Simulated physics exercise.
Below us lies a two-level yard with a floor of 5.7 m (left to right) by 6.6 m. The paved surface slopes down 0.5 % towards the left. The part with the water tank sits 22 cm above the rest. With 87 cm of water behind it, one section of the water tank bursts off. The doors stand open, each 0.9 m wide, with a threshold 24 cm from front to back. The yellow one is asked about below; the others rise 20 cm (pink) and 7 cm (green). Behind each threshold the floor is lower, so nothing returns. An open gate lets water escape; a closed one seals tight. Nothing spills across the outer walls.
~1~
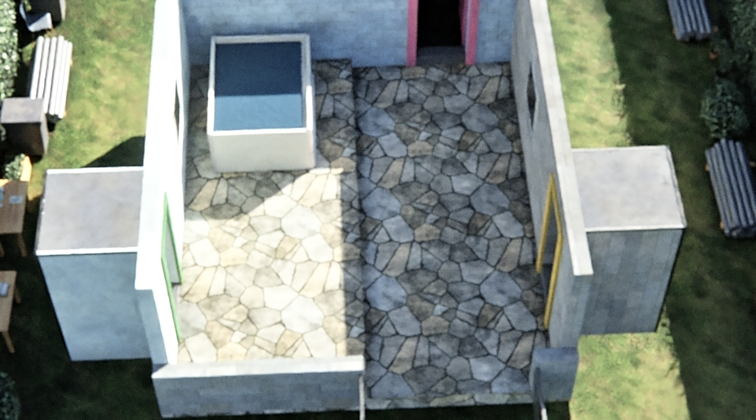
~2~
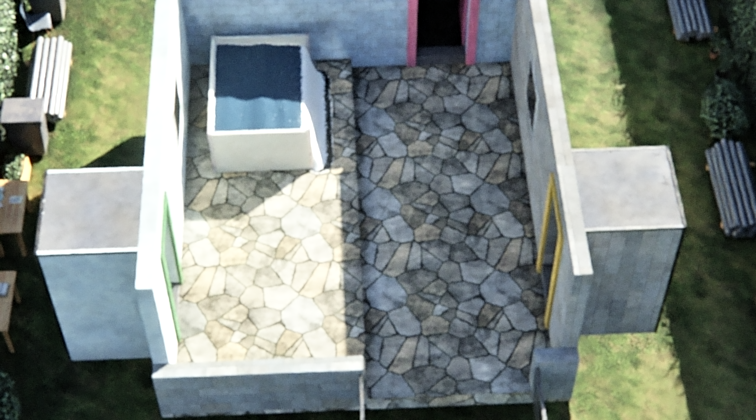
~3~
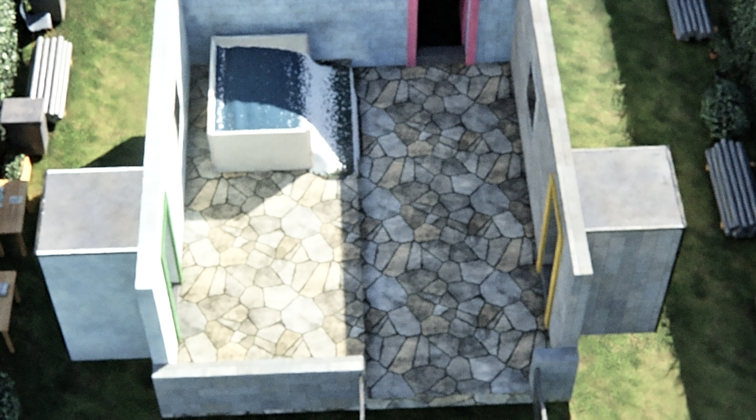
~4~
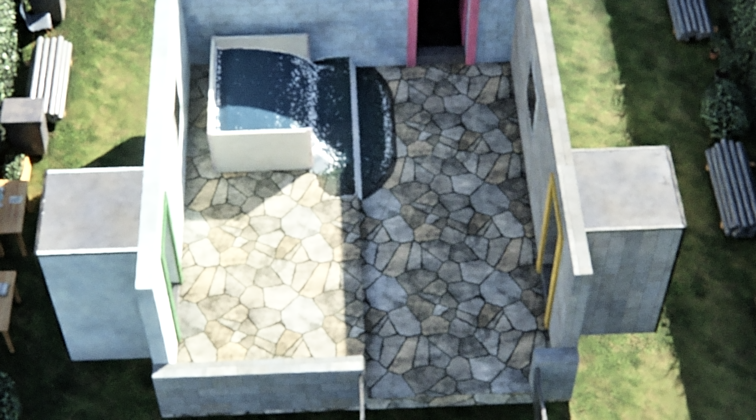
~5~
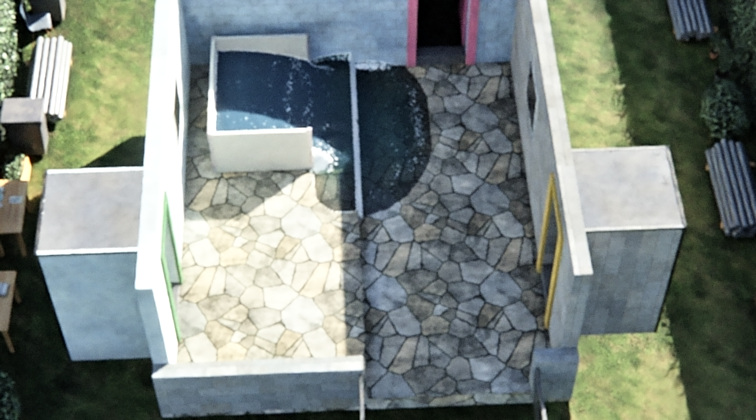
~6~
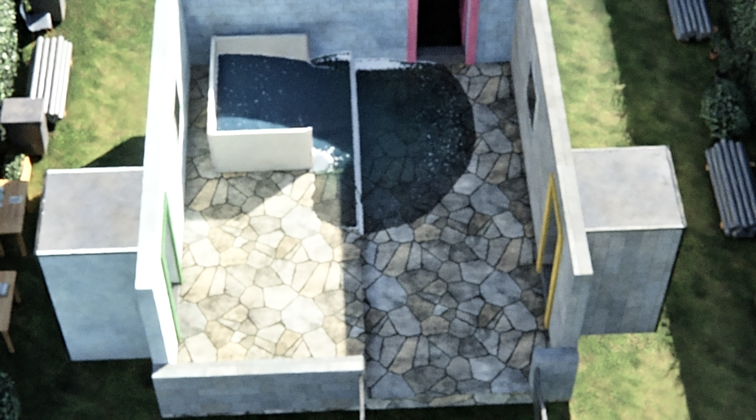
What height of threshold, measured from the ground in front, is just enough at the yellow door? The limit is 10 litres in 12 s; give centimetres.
It would have to be roughly 8 cm high.
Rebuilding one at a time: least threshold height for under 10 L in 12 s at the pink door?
About 30 cm at pink.
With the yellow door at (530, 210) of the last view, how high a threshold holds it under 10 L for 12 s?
Roughly 22 cm.
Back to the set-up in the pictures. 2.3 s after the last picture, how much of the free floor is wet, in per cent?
About 50 per cent.
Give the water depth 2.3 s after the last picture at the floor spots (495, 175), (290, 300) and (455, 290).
About 23, 0 and 7 cm.
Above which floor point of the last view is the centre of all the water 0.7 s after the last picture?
At about (361, 129).
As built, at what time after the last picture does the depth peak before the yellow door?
Around 1.8 s.
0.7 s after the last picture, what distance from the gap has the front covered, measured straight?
About 4.4 m.
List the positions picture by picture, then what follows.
Still water, 87 cm deep, in the water tank at (260, 86); the yellow door at (550, 259) is dry, in the first frame.
The front is at (327, 165), 0.3 m from the gap at (308, 105); 0.5 m2 of floor is wet, 87 cm left at the back, in the second frame.
The front is at (356, 164), 0.8 m from the gap at (308, 108); 1.8 m2 of floor is wet, 80 cm left at the back, in the third frame.
The gap is at (308, 110), the front 1.4 m out at (391, 166); the back of the water tank holds 74 cm, in the fourth frame.
Water pours out at (308, 111) and has run 2.0 m, to (426, 156); about 12 cm deep outside, 72 cm at the back, in the fifth frame.
The front is at (470, 138), 2.7 m from the gap at (308, 111); 8.3 m2 of floor is wet, 64 cm left at the back; the yellow door at (550, 259), 5.2 m from the gap, is still 2.6 m from the nearest water, in the sixth frame.
Then, 0.7 s after the last picture water covers 40 % of the floor, deepest (60 cm) near (506, 73); it has not reached the yellow door.
Then, 2.3 s after the last picture water covers 50 % of the floor, deepest (34 cm) near (549, 377); 12 cm at the yellow door, 0 litres in over its 25 cm threshold.
Then, 11.3 s after the last picture water covers 60 % of the floor, deepest (8 cm) near (387, 276); 5 cm at the yellow door, 0 litres in over its 25 cm threshold.
At the yellow door as built, the water peaked near 14 cm, 1.7 s after the last picture.
Run again over the same 12 s with other heights there, 18 litres in over 6.5 cm, 5 litres over 9 cm. The limit of 10 litres is kept from about 8 cm up.
